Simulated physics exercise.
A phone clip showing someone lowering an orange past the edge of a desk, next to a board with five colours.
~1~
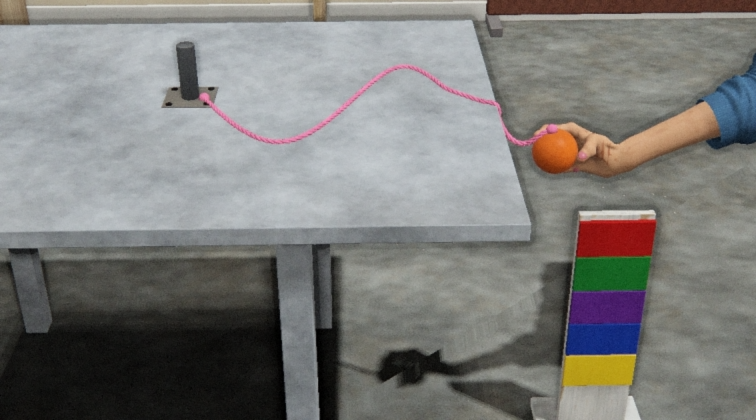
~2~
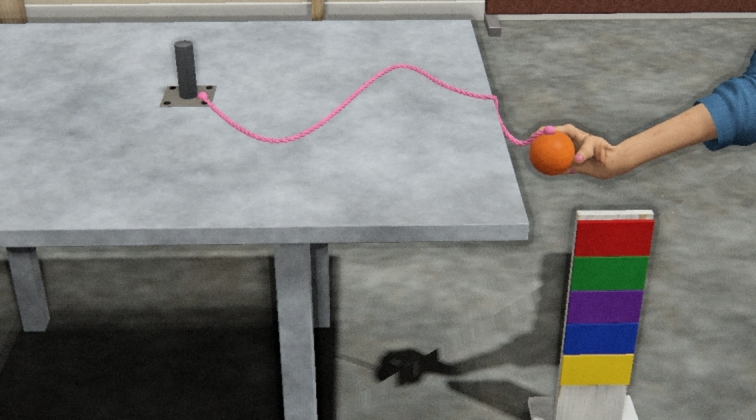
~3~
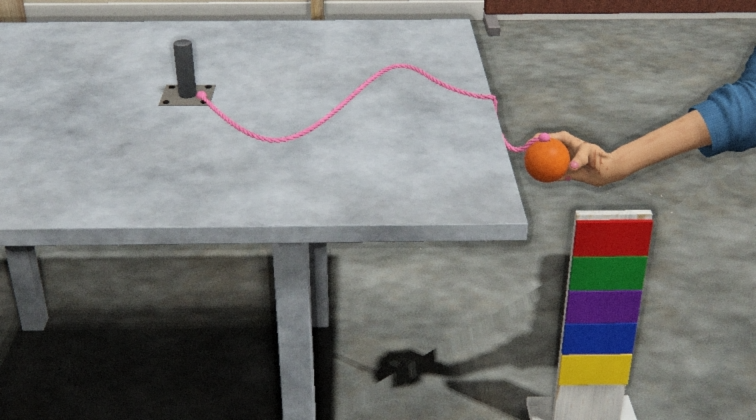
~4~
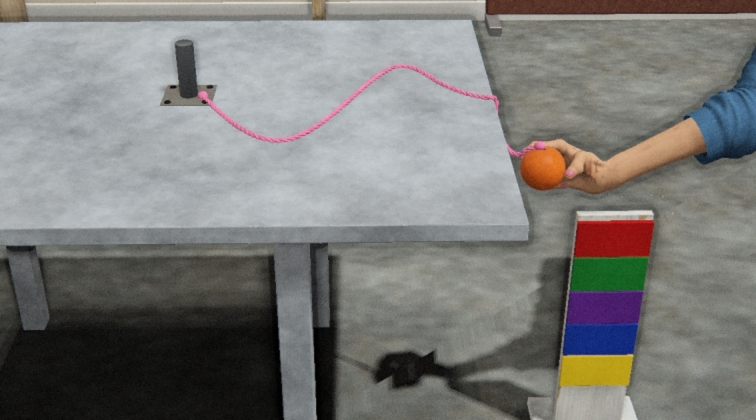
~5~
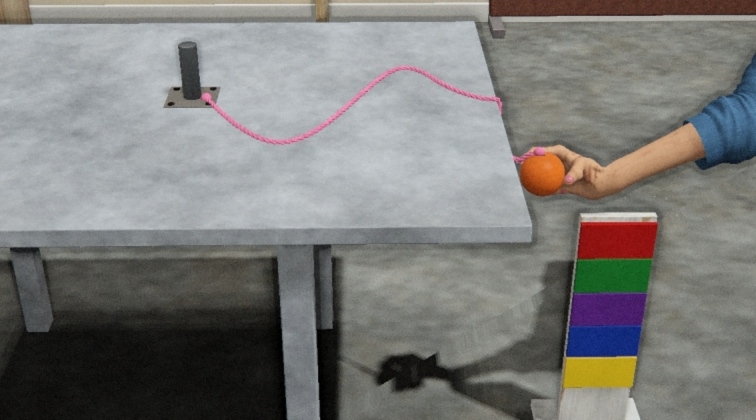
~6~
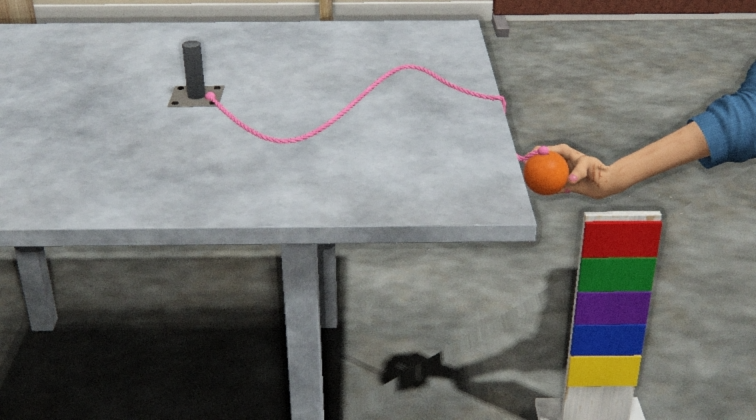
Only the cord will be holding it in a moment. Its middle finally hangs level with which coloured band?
With the yellow band.
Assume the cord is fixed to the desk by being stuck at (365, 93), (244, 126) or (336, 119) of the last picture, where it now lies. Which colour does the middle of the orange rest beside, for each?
First try green, second try blue, third try purple.
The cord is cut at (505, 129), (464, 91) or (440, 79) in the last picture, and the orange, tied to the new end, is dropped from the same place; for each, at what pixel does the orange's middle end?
First try near (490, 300), second near (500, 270), third near (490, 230).
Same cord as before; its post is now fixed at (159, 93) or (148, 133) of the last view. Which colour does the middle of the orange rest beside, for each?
First case: Blue. Second case: Blue.
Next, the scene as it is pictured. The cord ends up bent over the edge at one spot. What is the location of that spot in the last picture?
Look close to (377, 83) - that's the one.
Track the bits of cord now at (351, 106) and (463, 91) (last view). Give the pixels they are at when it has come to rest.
At (445, 111), then (496, 245).
A little later, orange near (450, 369); level with yellow.
Next, orange near (512, 366); level with yellow.
When it is over, orange near (480, 370); level with yellow. Its middle rests at the yellow band.
